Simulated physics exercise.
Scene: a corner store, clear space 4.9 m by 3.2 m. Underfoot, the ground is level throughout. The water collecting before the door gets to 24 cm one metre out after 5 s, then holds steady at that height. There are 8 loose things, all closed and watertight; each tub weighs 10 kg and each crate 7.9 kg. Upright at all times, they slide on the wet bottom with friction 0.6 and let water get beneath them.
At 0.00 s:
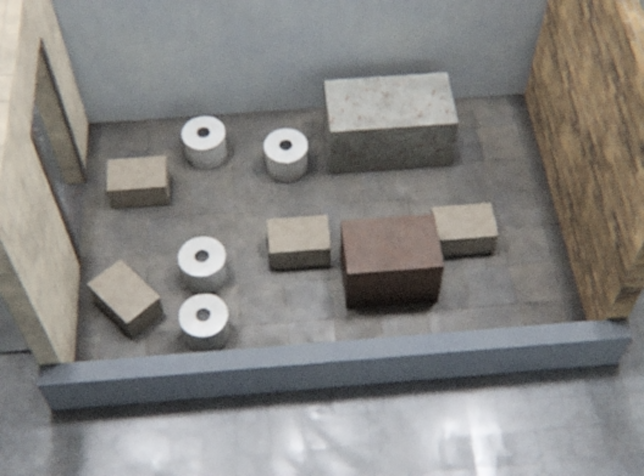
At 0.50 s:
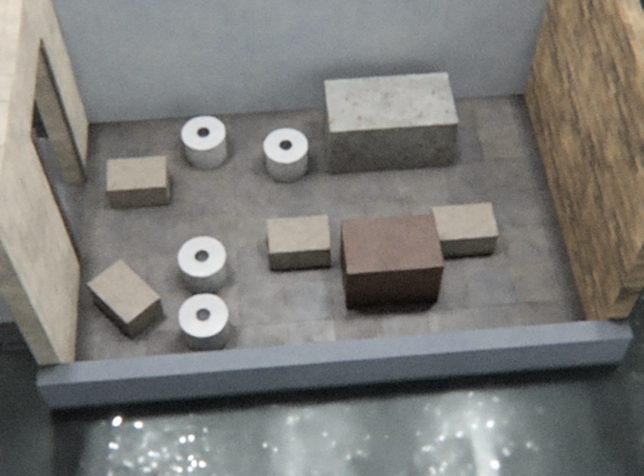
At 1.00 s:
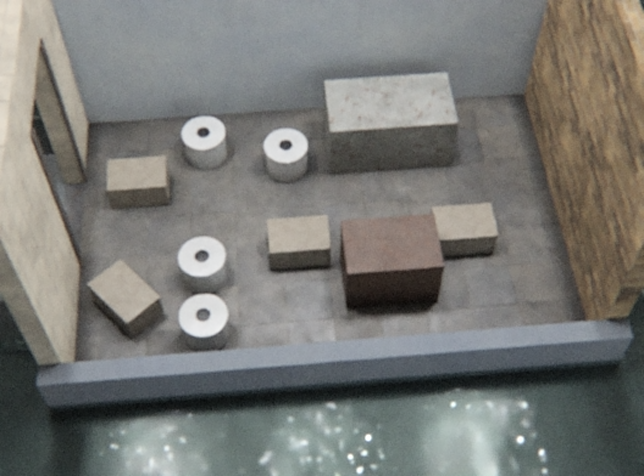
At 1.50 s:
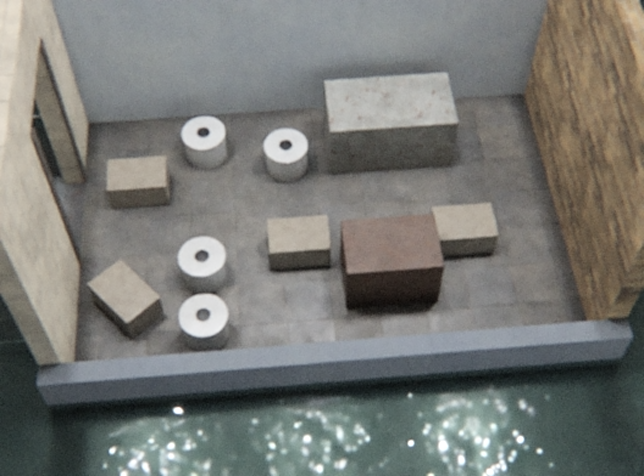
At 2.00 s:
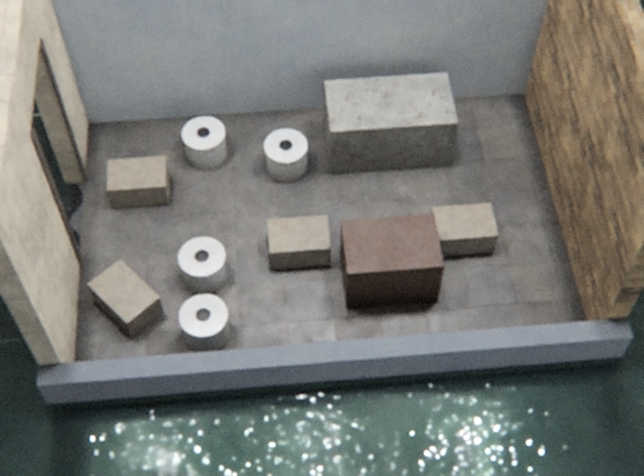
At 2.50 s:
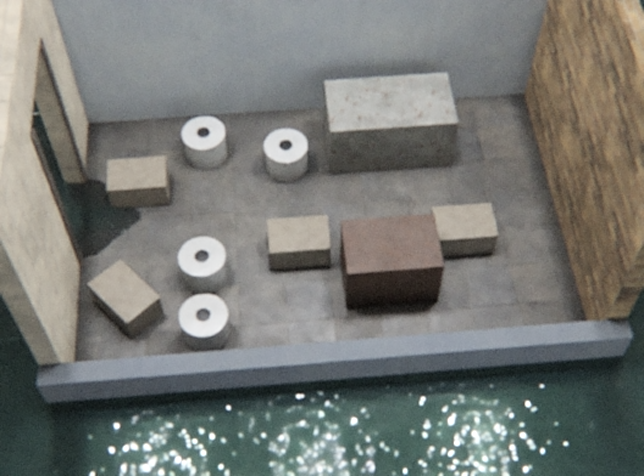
To begin with, boxes and white cylinders sit still on the grey floor of a small walled room, with wet, shiny ground outside. Dark green, glittering water then covers the ground beyond the low front wall. Finally, a dark patch spreads in through the left doorway, while nothing inside shifts.
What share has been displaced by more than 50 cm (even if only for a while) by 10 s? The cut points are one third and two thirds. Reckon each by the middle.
It will be a medium share, a third through two thirds.
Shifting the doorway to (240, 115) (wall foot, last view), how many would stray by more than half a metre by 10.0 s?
Then it comes to 6 of them.
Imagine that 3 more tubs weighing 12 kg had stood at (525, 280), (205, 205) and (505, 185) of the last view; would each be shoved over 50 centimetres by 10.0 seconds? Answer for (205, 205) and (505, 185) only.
One by one: Above; below.
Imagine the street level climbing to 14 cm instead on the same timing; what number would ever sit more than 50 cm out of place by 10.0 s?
In that case 1 of them.
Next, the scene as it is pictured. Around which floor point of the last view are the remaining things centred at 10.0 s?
Around (372, 255).
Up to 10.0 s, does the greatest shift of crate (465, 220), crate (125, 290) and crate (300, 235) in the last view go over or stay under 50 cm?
Beyond, within, within.
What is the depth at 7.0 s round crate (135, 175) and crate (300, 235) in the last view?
Depths: Near 6 cm, then near 8 cm.
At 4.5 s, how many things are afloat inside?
Tally: 0 of them.
After 3.5 s 0 of 8 are over 50 cm from their spots; 0 afloat.
After 4.5 s 0 of 8 are over 50 cm from their spots; 0 afloat.
After 7.0 s 3 of 8 are over 50 cm from their spots; 5 afloat.
After 10.0 s 5 of 8 are over 50 cm from their spots, and 5 have been at some point; 6 afloat.
